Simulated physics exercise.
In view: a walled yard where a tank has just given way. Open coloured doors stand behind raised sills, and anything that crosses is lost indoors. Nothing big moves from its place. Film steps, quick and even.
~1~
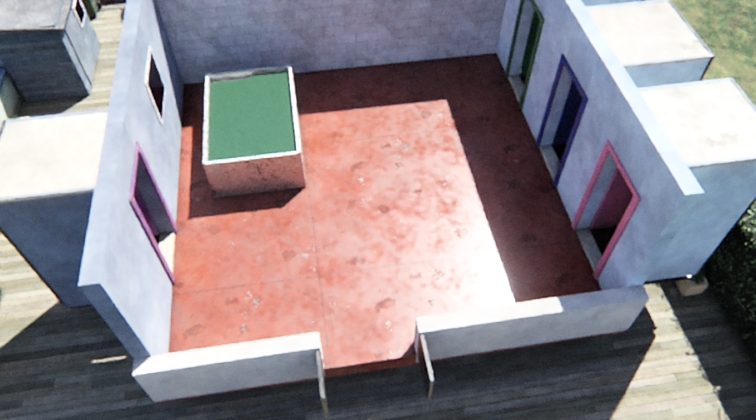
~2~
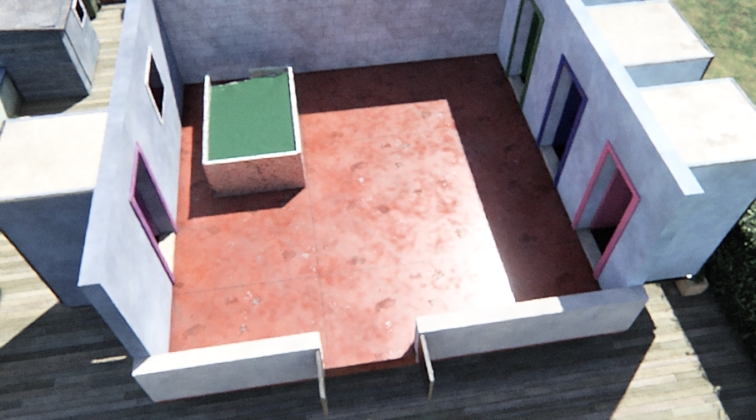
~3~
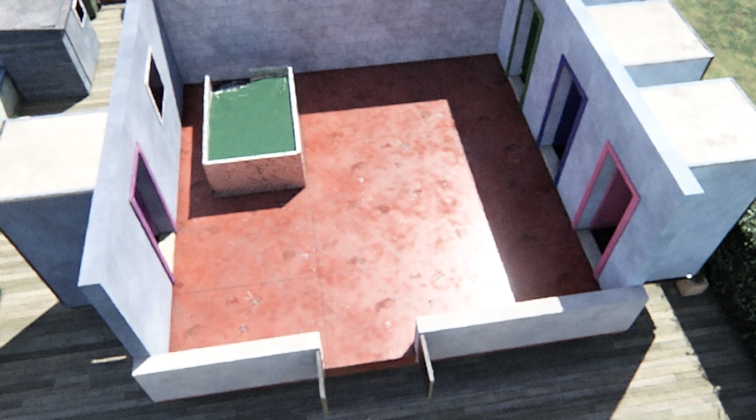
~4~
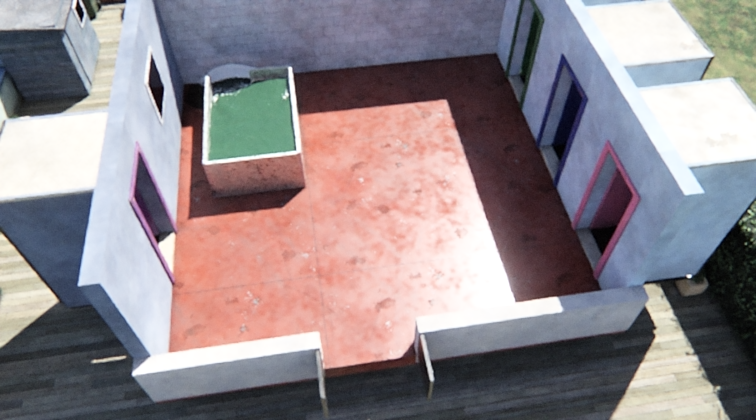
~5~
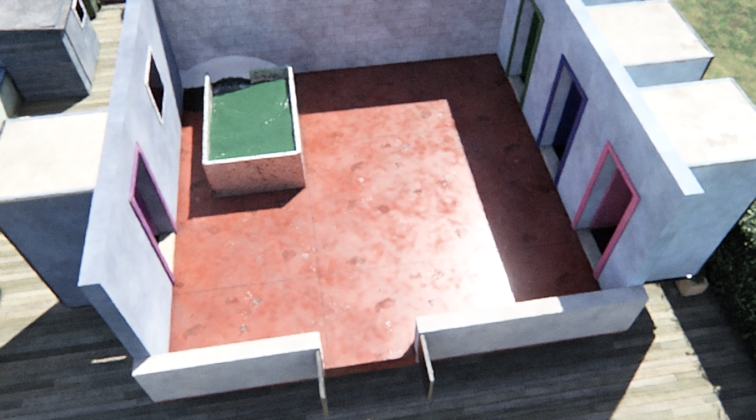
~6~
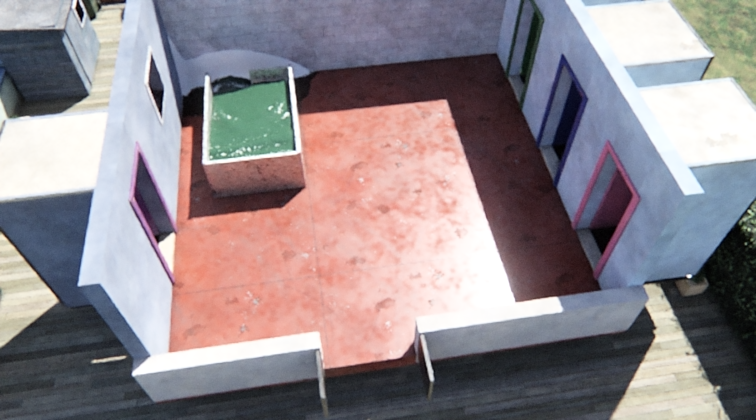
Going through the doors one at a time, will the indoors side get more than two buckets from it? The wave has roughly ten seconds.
Purple door: Two buckets at most; blue door: Two buckets at most; green door: More than two buckets; pink door: More than two buckets.
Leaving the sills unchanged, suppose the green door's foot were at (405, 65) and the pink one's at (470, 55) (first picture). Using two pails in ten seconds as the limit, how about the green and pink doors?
Short version: The green one stays within the limit and the pink one tops the limit.
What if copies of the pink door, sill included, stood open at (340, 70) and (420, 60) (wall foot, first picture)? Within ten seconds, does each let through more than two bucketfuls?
Falls short; falls short.
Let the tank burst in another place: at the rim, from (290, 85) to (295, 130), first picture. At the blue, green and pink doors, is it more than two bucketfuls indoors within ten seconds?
Going door by door: The blue one gets too much, the green one gets too much, and the pink one gets too much.
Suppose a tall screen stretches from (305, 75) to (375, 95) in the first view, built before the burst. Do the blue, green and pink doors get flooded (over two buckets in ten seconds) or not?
Taking them in turn, the blue door comes in under, the green door comes in under, the pink door comes in over.
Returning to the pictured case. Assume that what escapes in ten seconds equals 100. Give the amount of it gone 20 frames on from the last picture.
Roughly 10 percent of it.
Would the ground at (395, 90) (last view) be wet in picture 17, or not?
That spot would be soaked.
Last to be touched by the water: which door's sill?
Result: The door marked pink.
A moment on, water covers 15 % of the floor; the purple door not reached, the blue door not reached, the green door not reached, the pink door not reached.
Next, water covers 30 % of the floor; the purple door wet at the sill, nothing in, the blue door not reached, the green door not reached, the pink door not reached.
Then, water covers 50 % of the floor; the purple door under two buckets in, the blue door wet at the sill, nothing in, the green door over two buckets in, the pink door not reached.
Later, water covers 80 % of the floor; the purple door under two buckets in, the blue door under two buckets in, the green door over two buckets in, the pink door wet at the sill, nothing in.
In the end, water covers 90 % of the floor; the purple door under two buckets in, the blue door under two buckets in, the green door far over two buckets in, the pink door far over two buckets in.
